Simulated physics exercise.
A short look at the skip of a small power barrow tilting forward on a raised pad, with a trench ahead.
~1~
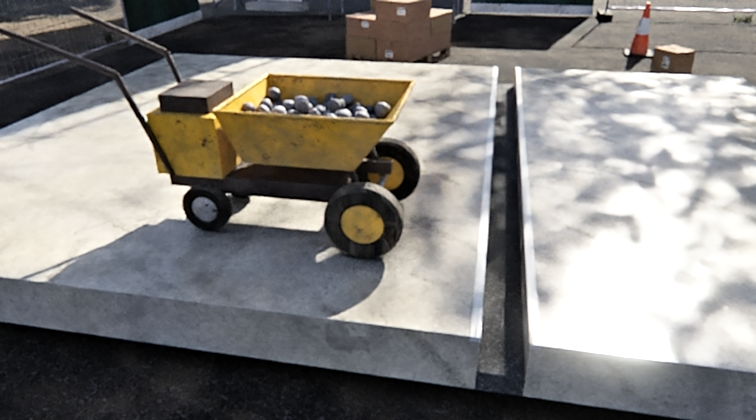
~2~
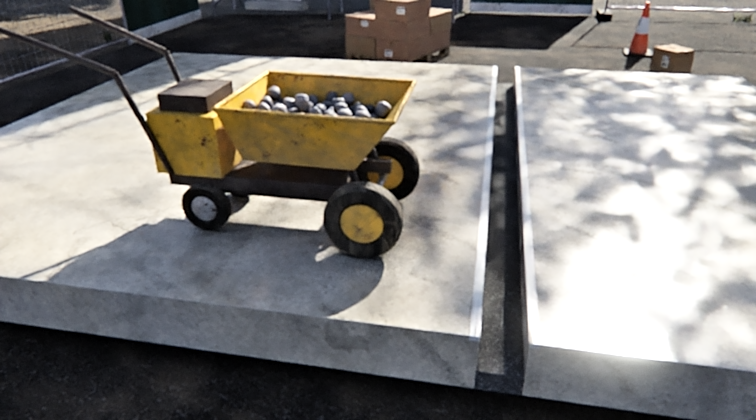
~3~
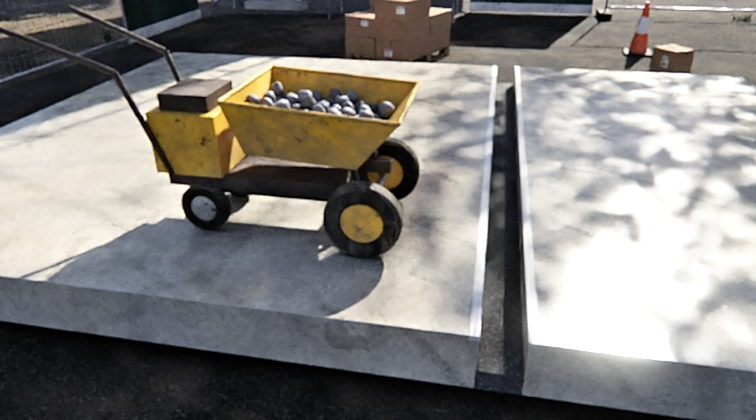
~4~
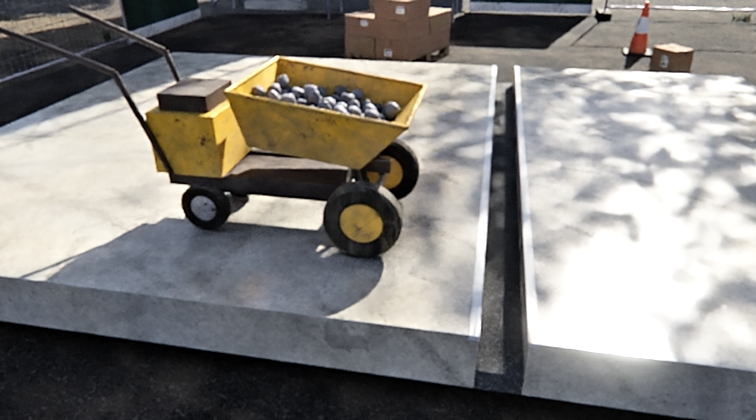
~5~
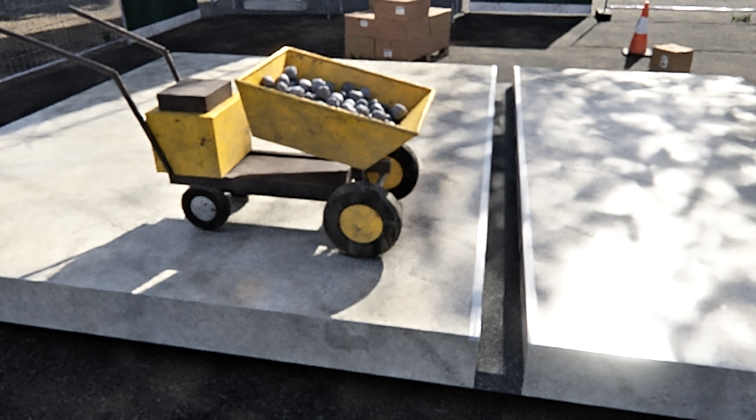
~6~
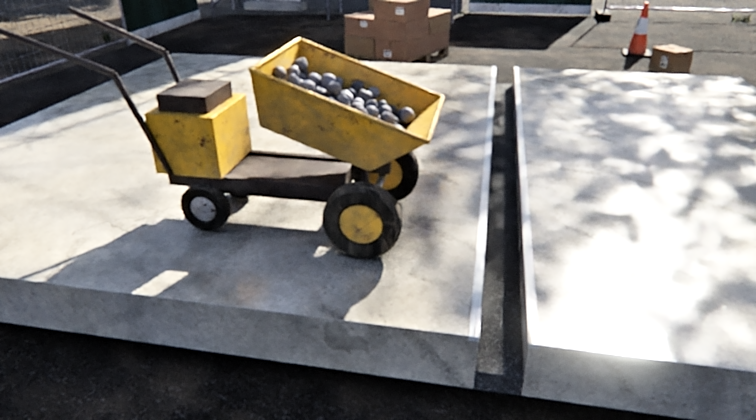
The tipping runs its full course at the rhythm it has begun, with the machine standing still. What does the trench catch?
It catches more than half.
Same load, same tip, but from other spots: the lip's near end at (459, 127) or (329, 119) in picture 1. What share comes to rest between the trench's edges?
About 10 and 50 per cent.
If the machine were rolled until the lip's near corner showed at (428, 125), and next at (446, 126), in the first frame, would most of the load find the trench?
One: Not half. Two: The smaller part.
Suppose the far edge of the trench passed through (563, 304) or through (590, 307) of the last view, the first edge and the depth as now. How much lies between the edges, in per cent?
First some 100, then 100 per cent.
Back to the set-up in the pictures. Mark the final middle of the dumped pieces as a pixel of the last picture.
Near (506, 245).
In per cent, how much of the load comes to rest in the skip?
Roughly 0 in a hundred.
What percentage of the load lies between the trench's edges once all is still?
Near 75 %.
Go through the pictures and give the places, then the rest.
Lip of the skip at (392, 123), level; top of the load at (304, 107), round cobbles; first edge of the trench at (478, 295); far edge at (533, 301), the trench under half as wide as the skip, and about as deep as wide, in the first frame.
Lip of the skip at (393, 123), level; top of the load at (305, 105), in the second frame.
Lip of the skip at (398, 125), tipped barely; top of the load at (298, 112), in the third frame.
Lip of the skip at (406, 128), tipped a little; top of the load at (303, 107), in the fourth frame.
Lip of the skip at (416, 134), tipped a little; top of the load at (296, 95), in the fifth frame.
Lip of the skip at (427, 142), tipped clearly; top of the load at (297, 88); first edge of the trench at (477, 295); far edge at (532, 301), in the sixth frame.
Soon, skip tipped steeply; all in the skip.
A while on, skip tipped steeply; most in the skip; a stray few short of the trench; a small part in or heaped over the trench; a stray few beyond it; a stray few falling.
Towards the end, skip tipped right over; a small part in the skip; a stray few short of the trench; about two thirds in or heaped over the trench; about a quarter beyond it.
Finally, skip tipped right over; a small part short of the trench; most in or heaped over the trench; about a quarter beyond it.
